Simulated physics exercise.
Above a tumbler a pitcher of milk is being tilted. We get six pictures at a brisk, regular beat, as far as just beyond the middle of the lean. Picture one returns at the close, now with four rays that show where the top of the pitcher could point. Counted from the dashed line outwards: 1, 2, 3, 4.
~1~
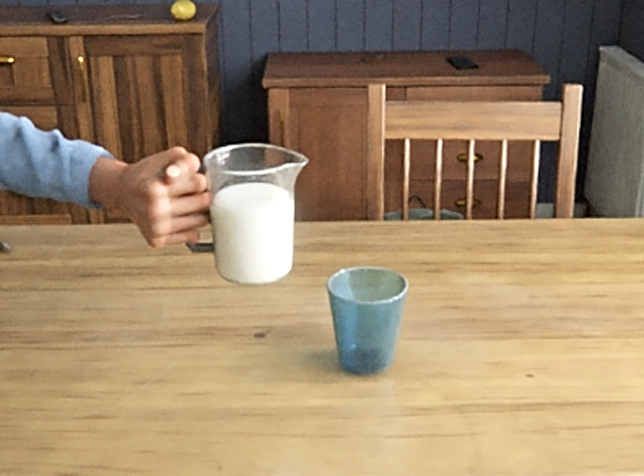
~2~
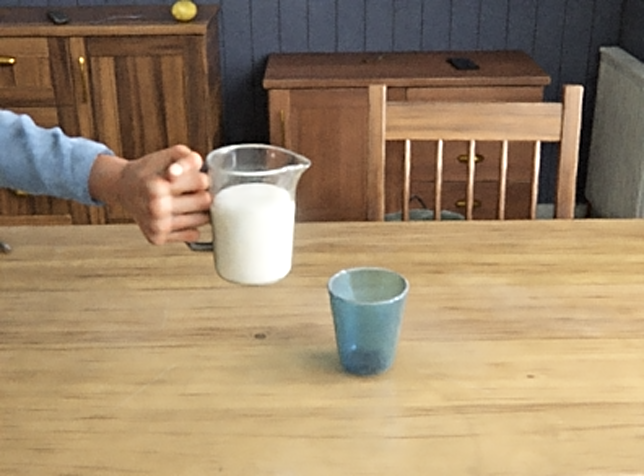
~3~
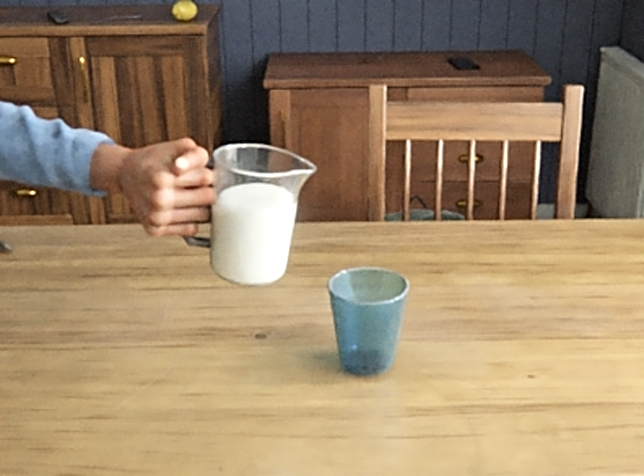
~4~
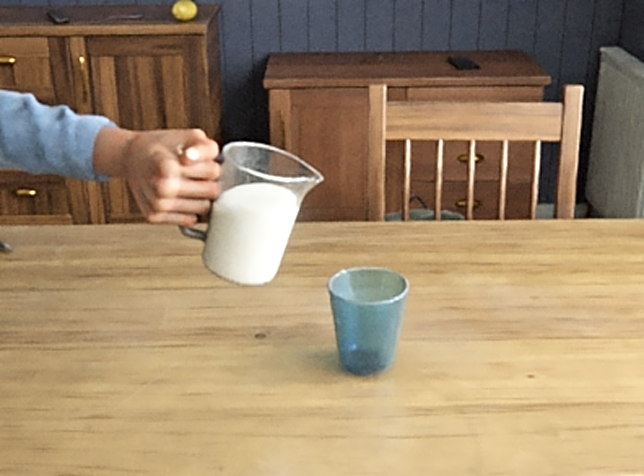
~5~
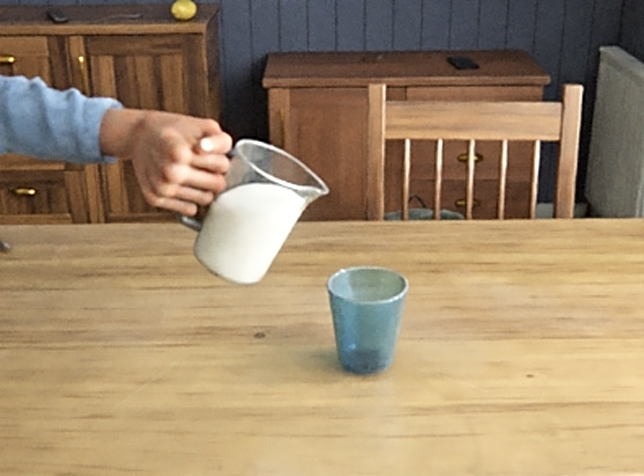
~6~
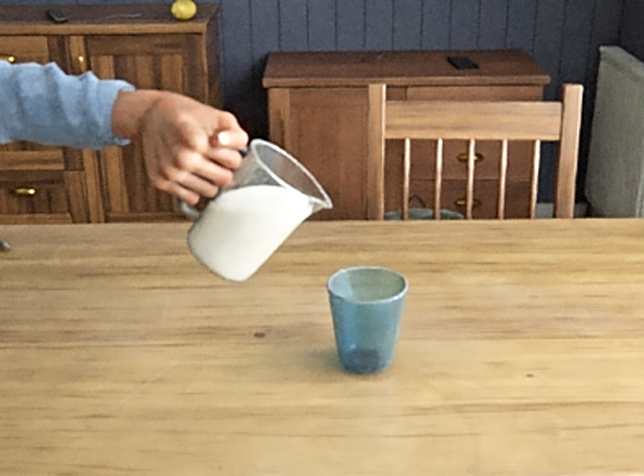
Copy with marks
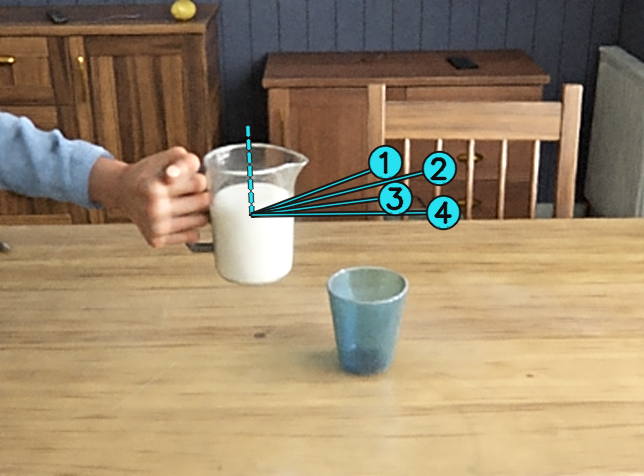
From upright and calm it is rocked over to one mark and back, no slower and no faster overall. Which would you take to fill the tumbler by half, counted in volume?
2 beats the others.
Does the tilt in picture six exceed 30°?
Yes.
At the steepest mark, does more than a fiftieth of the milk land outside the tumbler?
Yes.
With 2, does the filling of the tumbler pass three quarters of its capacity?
No.
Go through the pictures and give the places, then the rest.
In the first frame, upright, lip at (306, 160); rim of the tumbler round (367, 283); nothing has left yet.
In the second frame, tipped about 2°, lip at (308, 163); nothing has left yet.
In the third frame, tipped about 8°, lip at (314, 168); nothing has left yet.
In the fourth frame, tipped about 16°, lip at (321, 178); nothing has left yet.
In the fifth frame, tipped about 27°, lip at (326, 190); nothing has left yet.
In the sixth frame, tipped about 39°, lip at (330, 204); nothing has left yet.
On the marked copy, 1 at (370, 170); 2 at (422, 172); 3 at (377, 198); 4 at (426, 212).
Choosing 1, the tumbler ends with about 36 % of what it can hold.
Choosing 2, the tumbler ends with about 51 % of what it can hold.
Choosing 3, the tumbler ends with about 62 % of what it can hold; 5 % of the milk is spilt.
Choosing 4, the tumbler ends with about 71 % of what it can hold; 9 % of the milk is spilt.
